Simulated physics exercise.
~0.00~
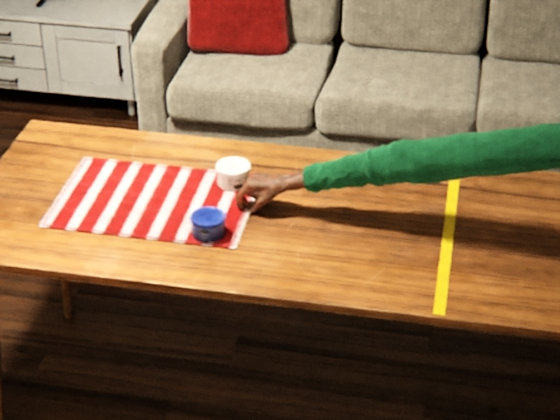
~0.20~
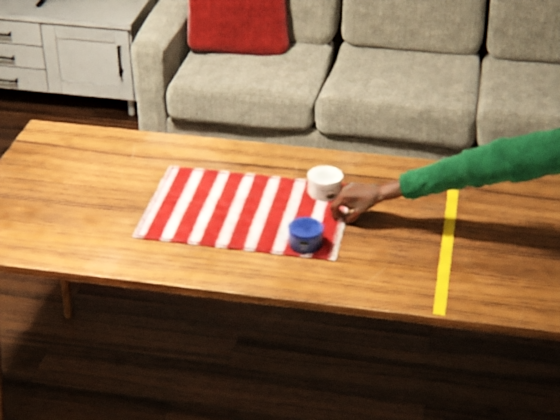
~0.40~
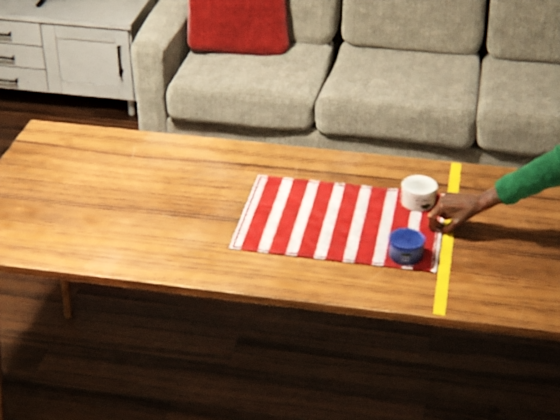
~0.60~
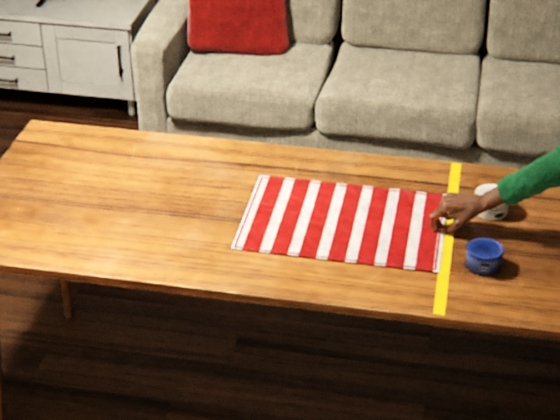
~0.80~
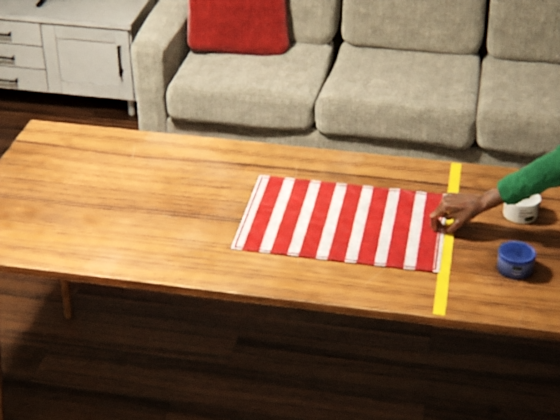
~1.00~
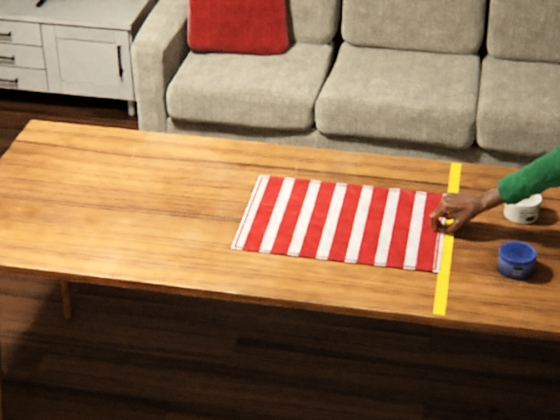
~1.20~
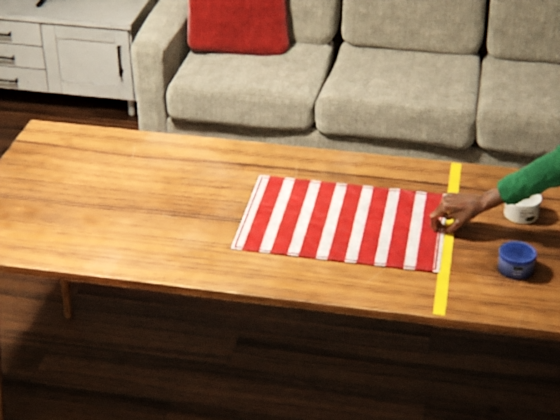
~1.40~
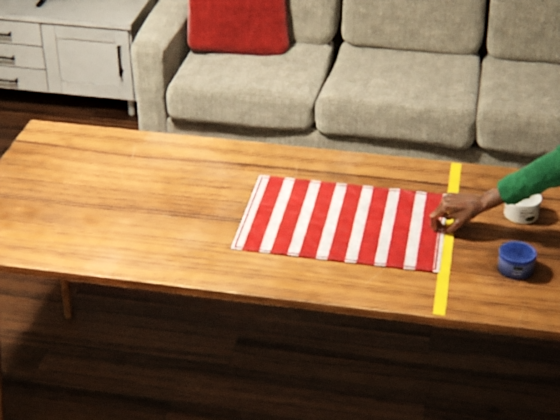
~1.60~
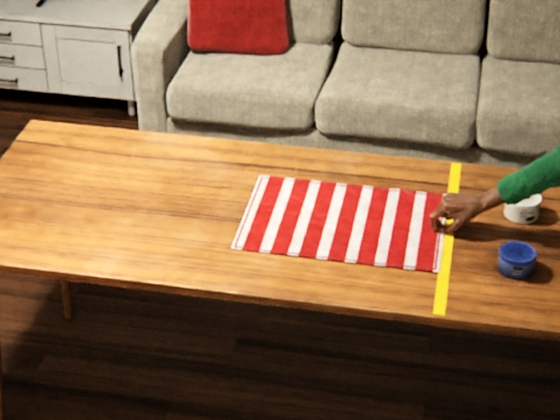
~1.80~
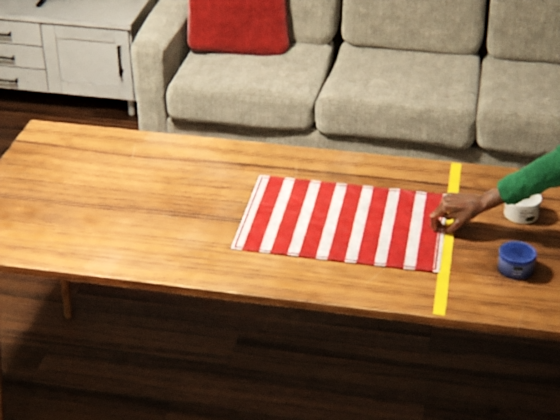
The clip shows a hand in a green sleeve pulling a red and white striped cloth, carrying a white tub and a blue tub, rightward across a wooden table. The cloth stops at a yellow tape line, and both tubs slide off its front edge and come to rest beyond the tape.
